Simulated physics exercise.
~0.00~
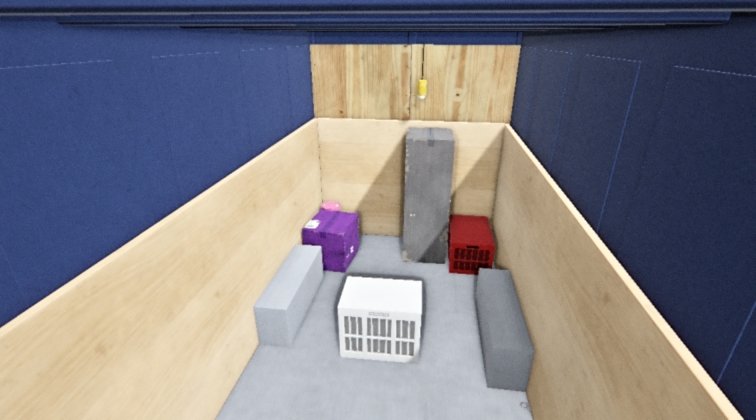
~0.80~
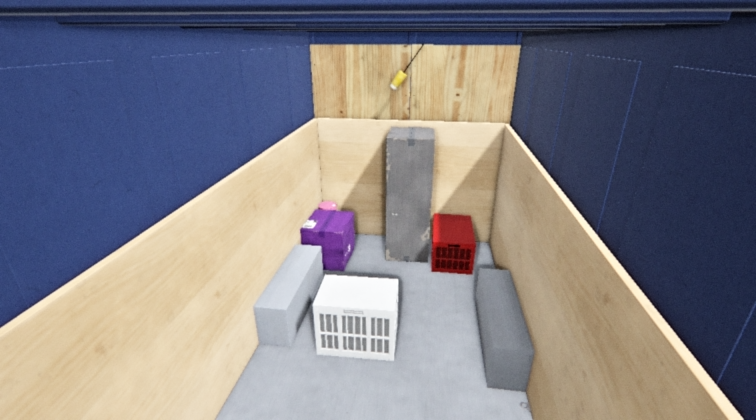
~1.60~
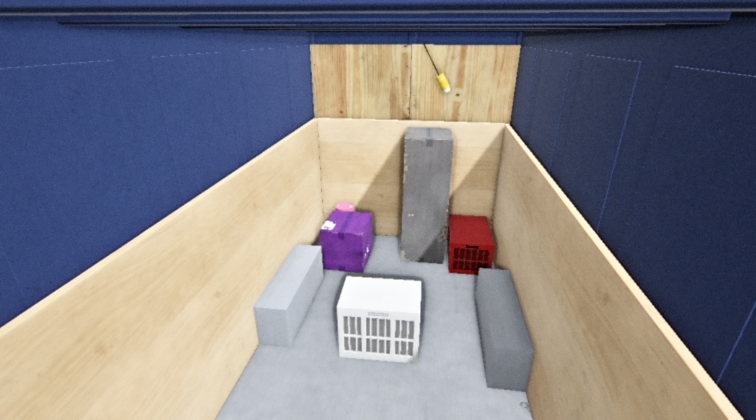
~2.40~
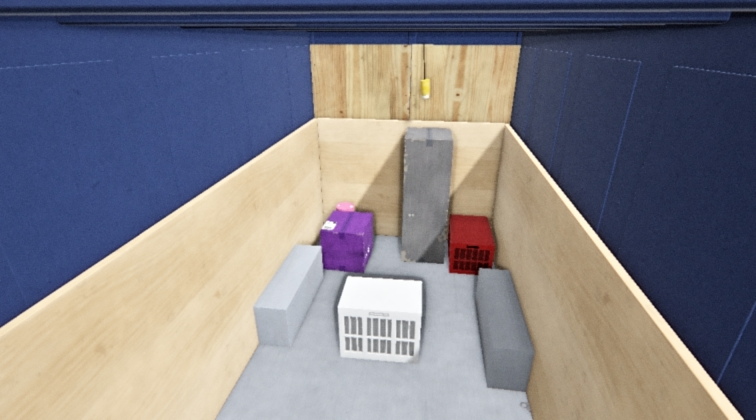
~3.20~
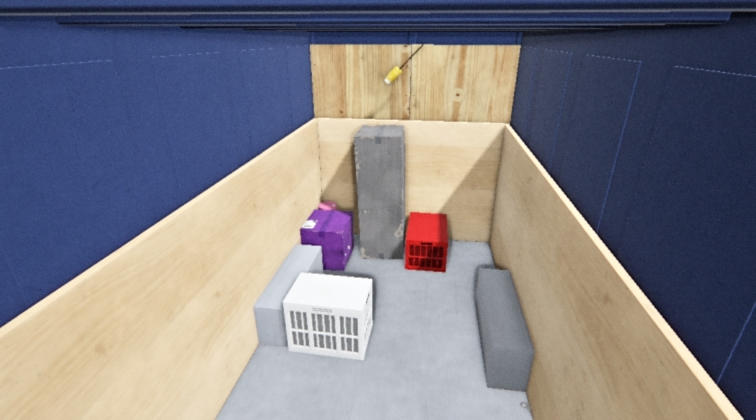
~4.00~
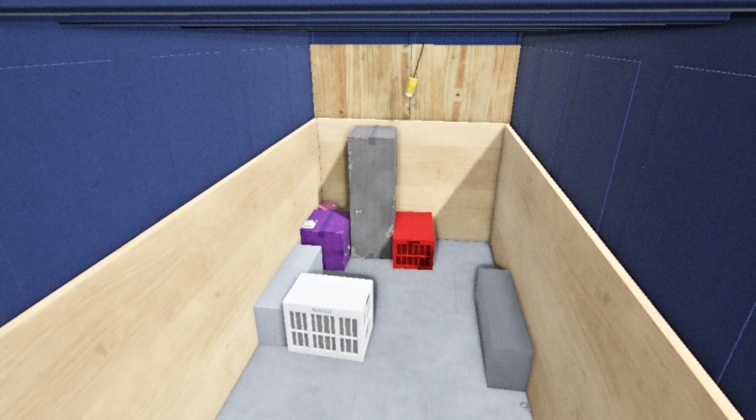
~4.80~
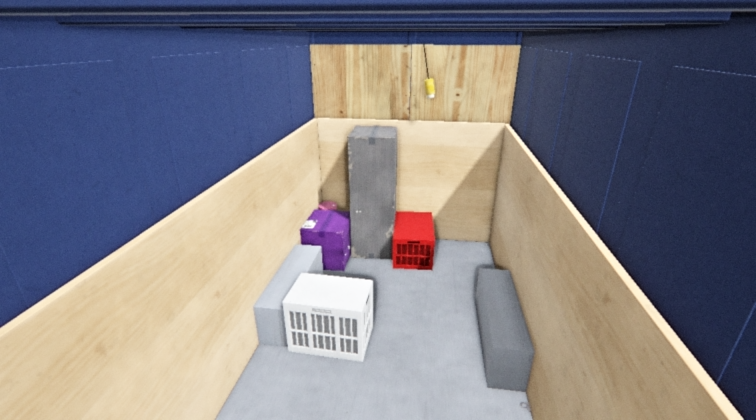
Crates and boxes in a van slide left, then right, then farther left and stay upright.
